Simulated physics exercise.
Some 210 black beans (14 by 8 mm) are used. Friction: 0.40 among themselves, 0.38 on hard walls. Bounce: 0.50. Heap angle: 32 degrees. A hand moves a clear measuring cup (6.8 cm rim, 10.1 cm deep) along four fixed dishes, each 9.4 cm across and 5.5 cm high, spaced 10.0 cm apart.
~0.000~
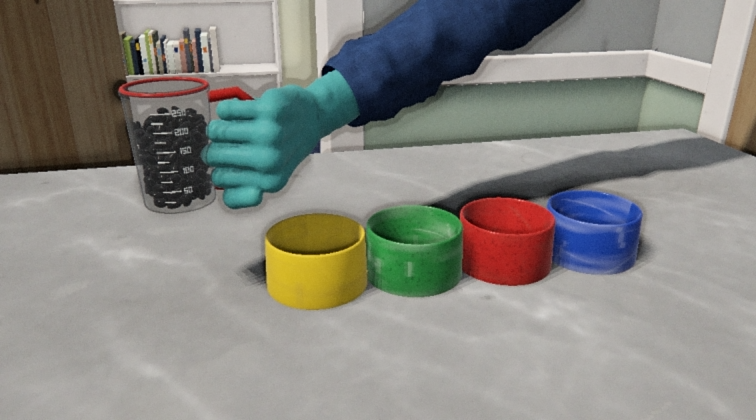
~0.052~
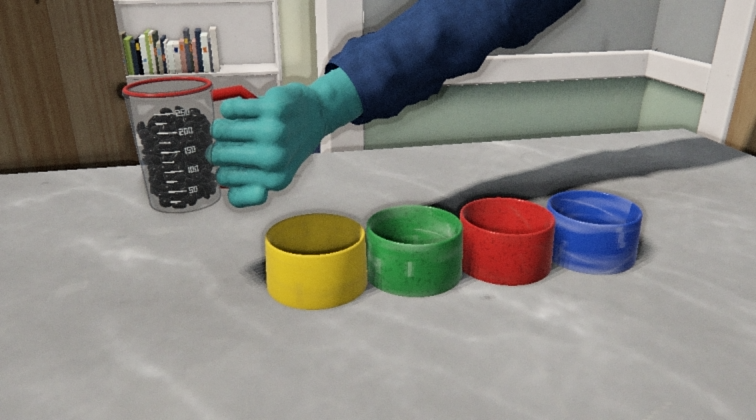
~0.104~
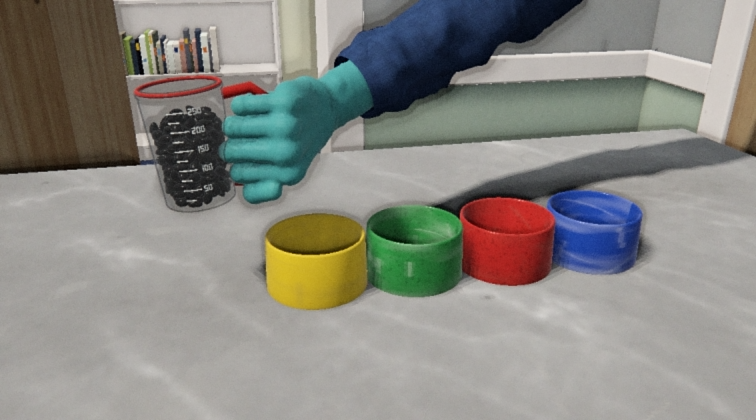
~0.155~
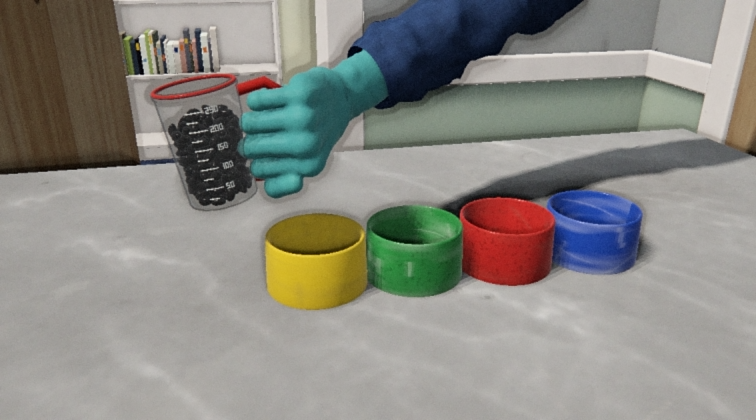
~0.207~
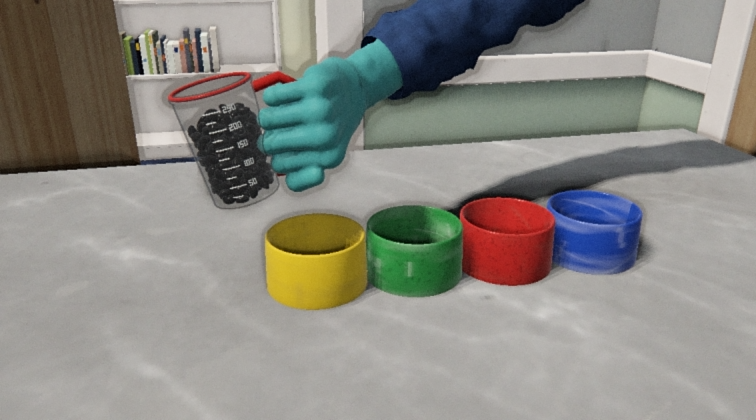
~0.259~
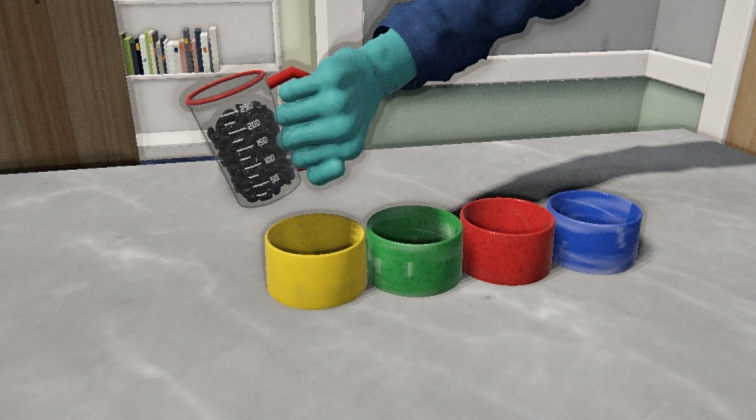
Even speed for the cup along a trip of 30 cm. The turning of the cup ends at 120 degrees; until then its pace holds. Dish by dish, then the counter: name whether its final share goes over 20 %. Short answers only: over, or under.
Red under. Blue under. Green over. Yellow under. Counter under.
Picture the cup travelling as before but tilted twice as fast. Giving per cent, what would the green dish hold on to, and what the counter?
Result - green: 90; counter: 0.
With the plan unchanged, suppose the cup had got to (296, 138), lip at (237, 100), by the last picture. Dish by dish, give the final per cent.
Final shares - red 0 %, blue 0 %, green 100 %, yellow 0 %.
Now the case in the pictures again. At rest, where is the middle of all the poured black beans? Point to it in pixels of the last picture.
Look around (415, 251) in the last picture.
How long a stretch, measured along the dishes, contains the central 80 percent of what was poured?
I'd estimate close to 5 cm.
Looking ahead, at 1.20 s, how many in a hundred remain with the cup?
It comes to about 100 percent.
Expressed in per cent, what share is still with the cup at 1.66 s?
Around 20 in a hundred.
After 0.82 s, tilt 66 degrees; cup holds 100 %.
After 1.20 s, tilt 98 degrees; cup holds 100 %.
Then, at 1.66 s, tilt 120 degrees; cup holds 20 %, green 80 %.
By 2.3 s all is still; red 0 %, blue 0 %, green 100 %, yellow 0 %, counter 0 %.
